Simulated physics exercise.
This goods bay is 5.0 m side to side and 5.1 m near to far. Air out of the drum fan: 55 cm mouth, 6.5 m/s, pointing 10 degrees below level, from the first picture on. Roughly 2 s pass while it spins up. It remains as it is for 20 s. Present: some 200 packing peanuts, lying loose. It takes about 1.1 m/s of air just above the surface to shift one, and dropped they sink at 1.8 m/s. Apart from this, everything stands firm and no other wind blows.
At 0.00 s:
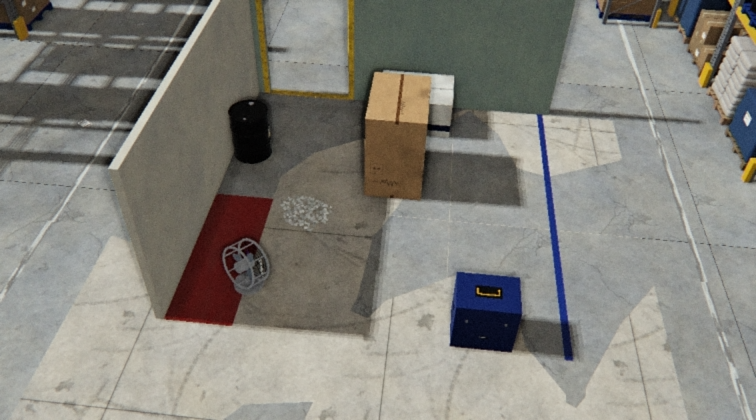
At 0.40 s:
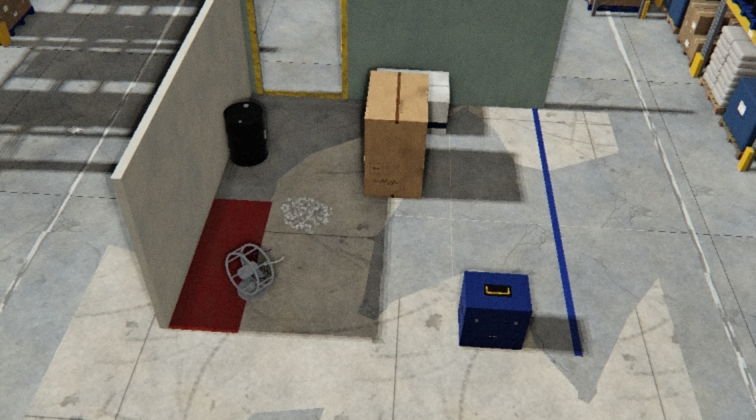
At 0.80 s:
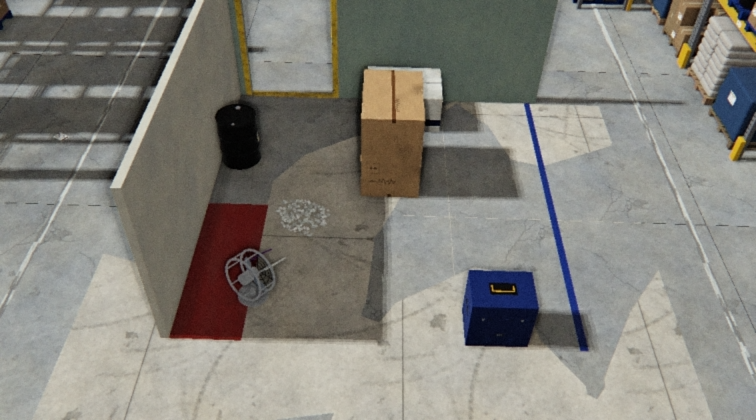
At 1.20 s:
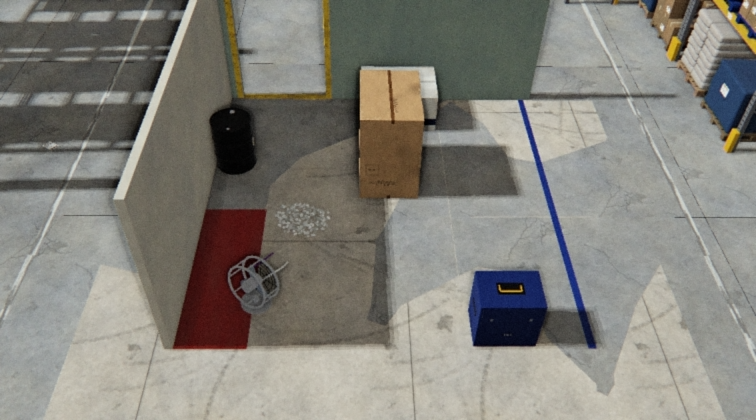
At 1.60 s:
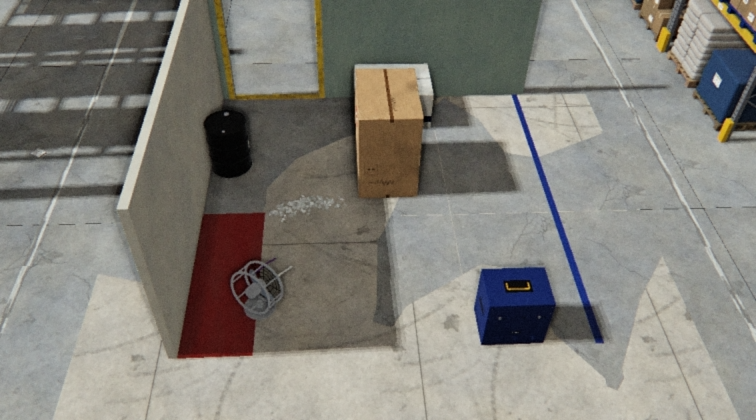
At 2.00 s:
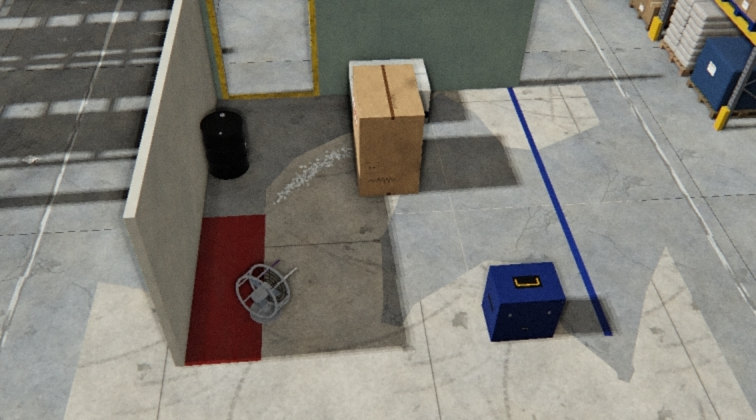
A warehouse bay with a pale wall on its left and a green wall behind is seen from high above, the view shifting slightly throughout. A tall brown carton stands before a white box near the back, with a black barrel and yellow gateway to its left, a grey fan by a red floor patch, and a blue box beside a blue line. The loose white peanuts first lie still, then spread and sweep away from the fan toward the carton.
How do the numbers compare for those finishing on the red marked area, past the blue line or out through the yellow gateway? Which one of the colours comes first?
The biggest group is at yellow.
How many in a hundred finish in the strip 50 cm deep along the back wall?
That works out to some 10 %.
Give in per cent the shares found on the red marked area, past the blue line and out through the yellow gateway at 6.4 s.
0 % red, 0 % blue, 80 % yellow.
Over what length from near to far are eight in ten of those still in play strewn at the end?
I'd put it at around 0.8 m.
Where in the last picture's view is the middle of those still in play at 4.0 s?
Roughly pixel (254, 93).
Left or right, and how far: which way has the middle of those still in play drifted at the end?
Direction to the left-hand side, distance about 1.2 m.
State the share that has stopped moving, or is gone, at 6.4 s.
About 20 %.
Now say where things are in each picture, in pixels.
In the first picture, the middle of the packing peanuts is near (307, 211), none has stirred yet and the mouth of the drum fan is at (246, 264).
In the second picture, the middle of the packing peanuts is near (303, 213), none has stirred yet, the yellow gateway is centred on (303, 96), the blue line is centred on (556, 210) and the red marked area is centred on (225, 260).
In the third picture, the middle of the packing peanuts is near (300, 216), none has stirred yet, the top of a large carton is at (393, 94) and the top of a barrel is at (235, 115).
In the fourth picture, the middle of the packing peanuts is near (300, 220) and about 5 % have left their places.
In the fifth picture, the middle of the packing peanuts is near (303, 206), the farthest in sight from the drum fan is at (339, 198) and about 90 % have left their places.
In the sixth picture, the middle of the packing peanuts is near (310, 174), the farthest in sight from the drum fan is at (344, 147) and all have left their places.
After 4.0 s the count stands so, 64 % are out through the yellow gateway, 0 % past the blue line and 0 % on the red marked area; the middle of those still in play is near (254, 93).
After 6.4 s the count stands so, 82 % are out through the yellow gateway, 0 % past the blue line and 0 % on the red marked area; the middle of those still in play is near (227, 92).
After 11.0 s the count stands so, 88 % are out through the yellow gateway, 0 % past the blue line and 0 % on the red marked area; the middle of those still in play is near (224, 94).
After 20.0 s, at the end, 88 % are out through the yellow gateway, 0 % past the blue line and 0 % on the red marked area; the middle of those still in play is near (229, 101).
